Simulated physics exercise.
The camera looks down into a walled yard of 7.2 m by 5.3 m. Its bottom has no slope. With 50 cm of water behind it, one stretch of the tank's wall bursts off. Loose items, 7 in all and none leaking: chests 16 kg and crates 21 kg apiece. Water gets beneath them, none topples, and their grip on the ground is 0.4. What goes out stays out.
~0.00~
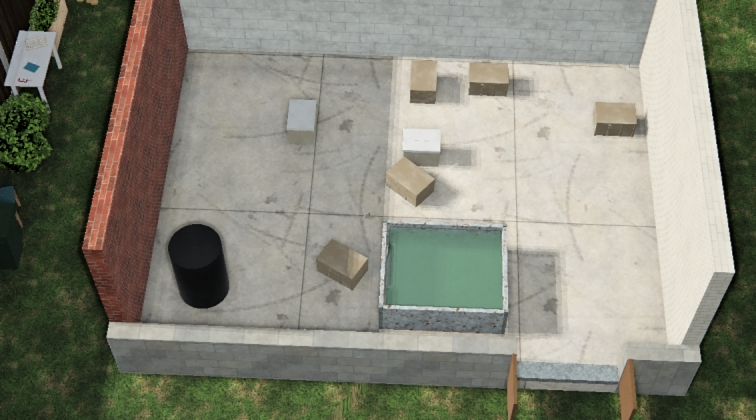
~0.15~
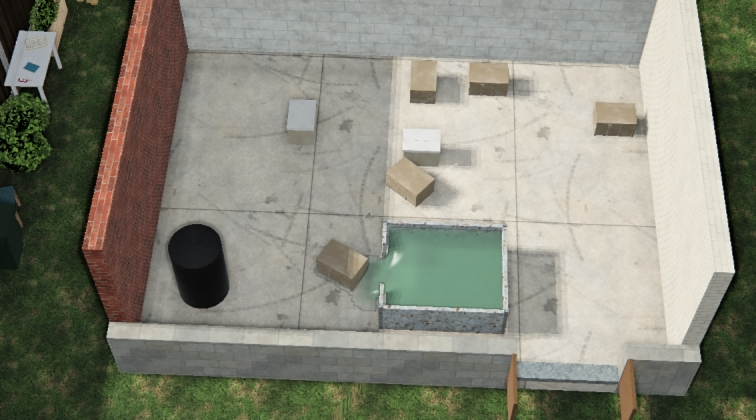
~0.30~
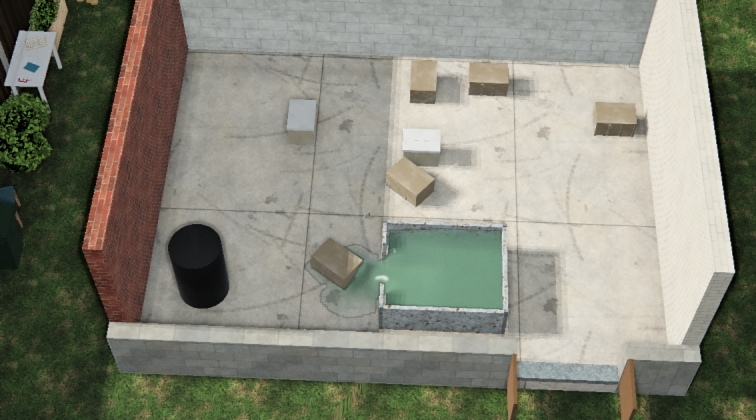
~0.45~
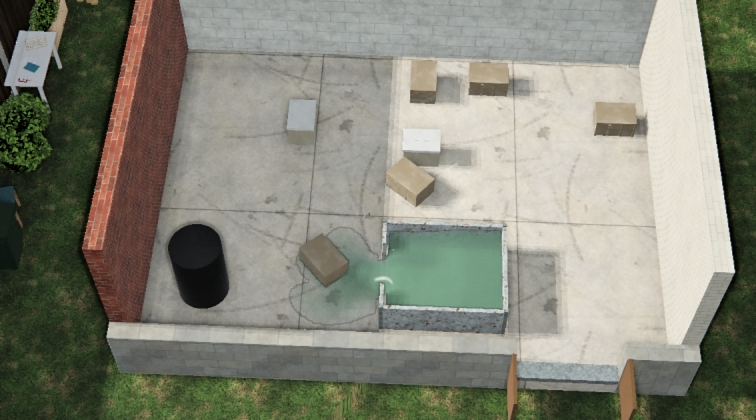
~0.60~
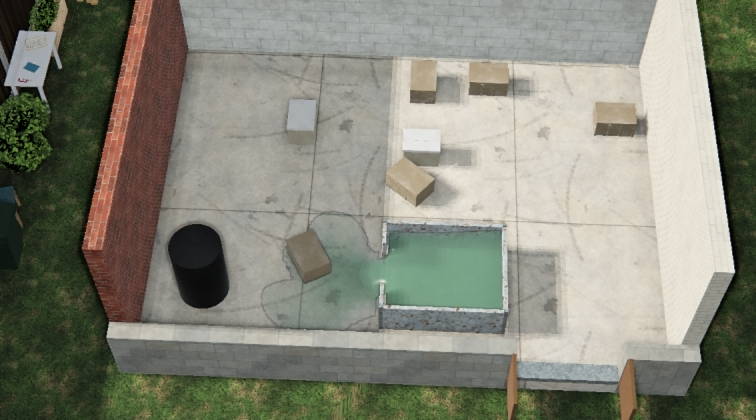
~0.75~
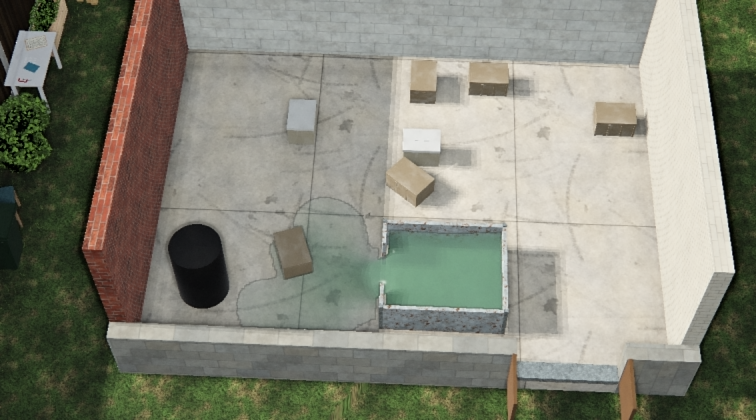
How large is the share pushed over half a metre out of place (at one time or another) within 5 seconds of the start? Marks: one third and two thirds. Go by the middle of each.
That comes to not even a third.
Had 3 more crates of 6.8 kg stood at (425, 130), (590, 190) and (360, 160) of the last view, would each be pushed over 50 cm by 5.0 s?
In that order: Less, short of it, short of it.
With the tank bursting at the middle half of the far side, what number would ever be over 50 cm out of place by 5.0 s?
Then 4.
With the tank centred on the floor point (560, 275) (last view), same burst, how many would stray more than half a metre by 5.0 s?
In that case 1 of them.
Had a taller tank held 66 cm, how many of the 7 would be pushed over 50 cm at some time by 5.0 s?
In that case 1 of them.
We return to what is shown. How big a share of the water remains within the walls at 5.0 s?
Some 100 per cent remains.
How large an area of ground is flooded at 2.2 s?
Roughly 13 m2.
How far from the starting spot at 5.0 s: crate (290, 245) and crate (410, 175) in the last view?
In turn: 350 cm, 0 cm.
After 1.1 s 1 of 7 are over 50 cm from their spots; 0 afloat.
After 2.2 s 1 of 7 are over 50 cm from their spots; 0 afloat.
After 3.5 s 1 of 7 are over 50 cm from their spots; 0 afloat.
After 5.0 s 1 of 7 are over 50 cm from their spots, and 1 have been at some point; 0 afloat.
